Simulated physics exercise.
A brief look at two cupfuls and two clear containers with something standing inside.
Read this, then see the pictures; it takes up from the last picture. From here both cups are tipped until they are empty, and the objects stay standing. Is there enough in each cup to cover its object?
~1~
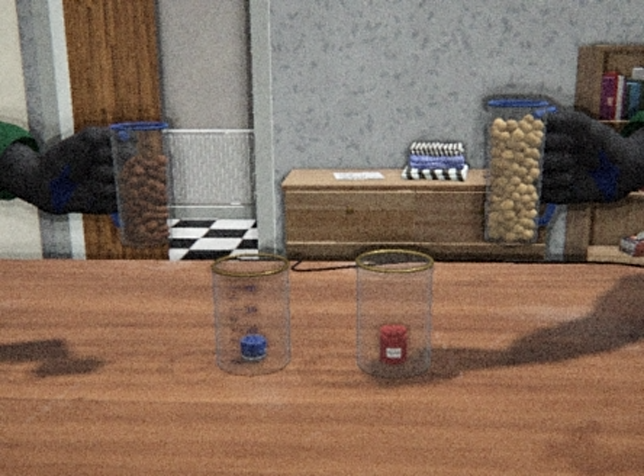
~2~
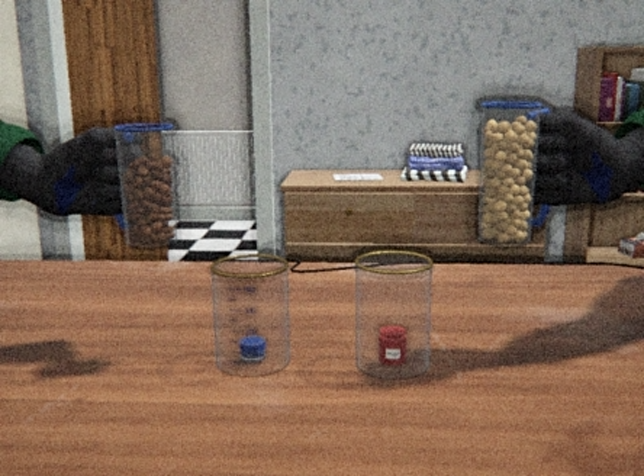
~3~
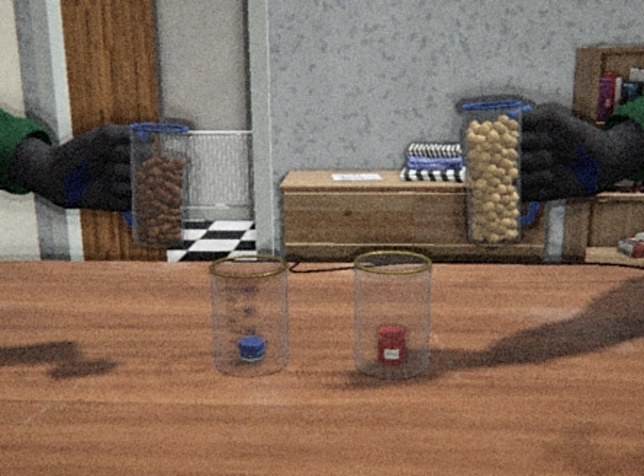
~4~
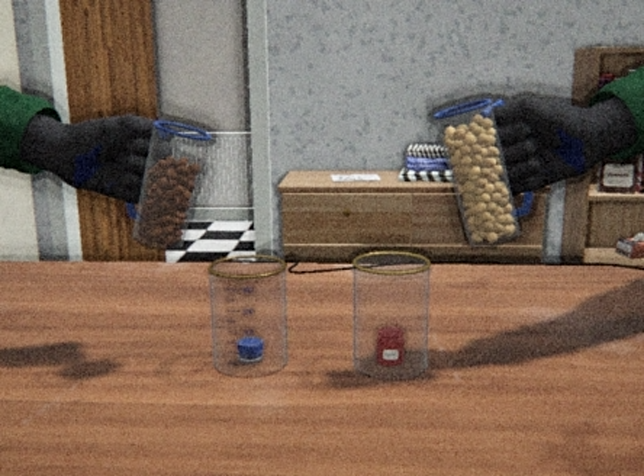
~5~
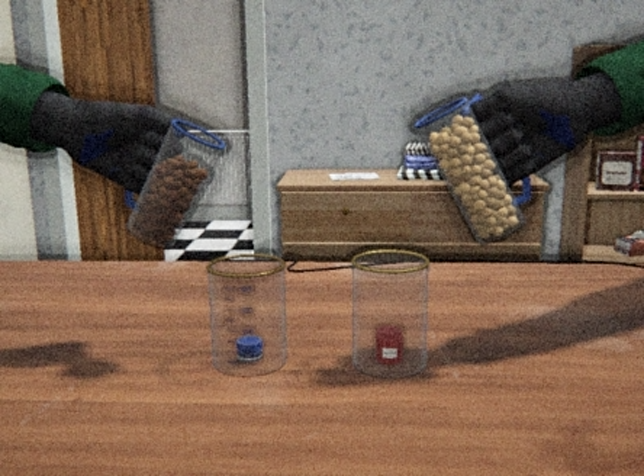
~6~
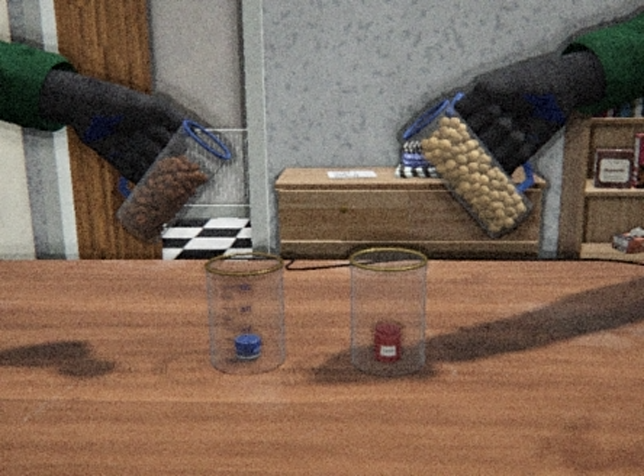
In the end left object: Vanishes, right object: Vanishes.
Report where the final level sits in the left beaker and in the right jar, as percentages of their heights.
The left one comes to 40 %, the right one to 55 %.
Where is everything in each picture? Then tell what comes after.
The first picture shows small tin in the left beaker near (253, 348), a quarter of its height or less; left cup near (143, 185), three quarters full of bits of dog kibble; small canister in the right jar near (393, 344), a quarter of its height or less; right cup near (514, 173), nearly full of dried chickpeas.
The second picture shows left cup near (148, 186), upright; right cup near (507, 174), upright.
The third picture shows left cup near (159, 186), tipped 4°; right cup near (493, 174), tipped 4°.
The fourth picture shows left cup near (170, 187), tipped 16°; right cup near (479, 175), tipped 16°.
The fifth picture shows left cup near (174, 186), tipped 29°; right cup near (471, 173), tipped 29°.
The sixth picture shows small tin in the left beaker near (248, 347); left cup near (172, 184), tipped 41°; small canister in the right jar near (388, 343); right cup near (469, 171), tipped 41°.
Then, 0.31 s on from there, left beaker empty, all of its cupful still in the cup; right jar empty, all of its cupful still in the cup.
Then, 0.71 s on from there, left beaker empty, all of its cupful still in the cup; right jar empty, all of its cupful still in the cup.
Then, 1.14 s on from there, left beaker nearly empty, the bulk of its cupful still in the cup; right jar nearly empty, the bulk of its cupful still in the cup.
In the end, left beaker a third full (surface near (247, 318)), nothing beside it; right jar half full (surface near (388, 304)), nothing beside it; the left thing is covered; the right thing is covered.
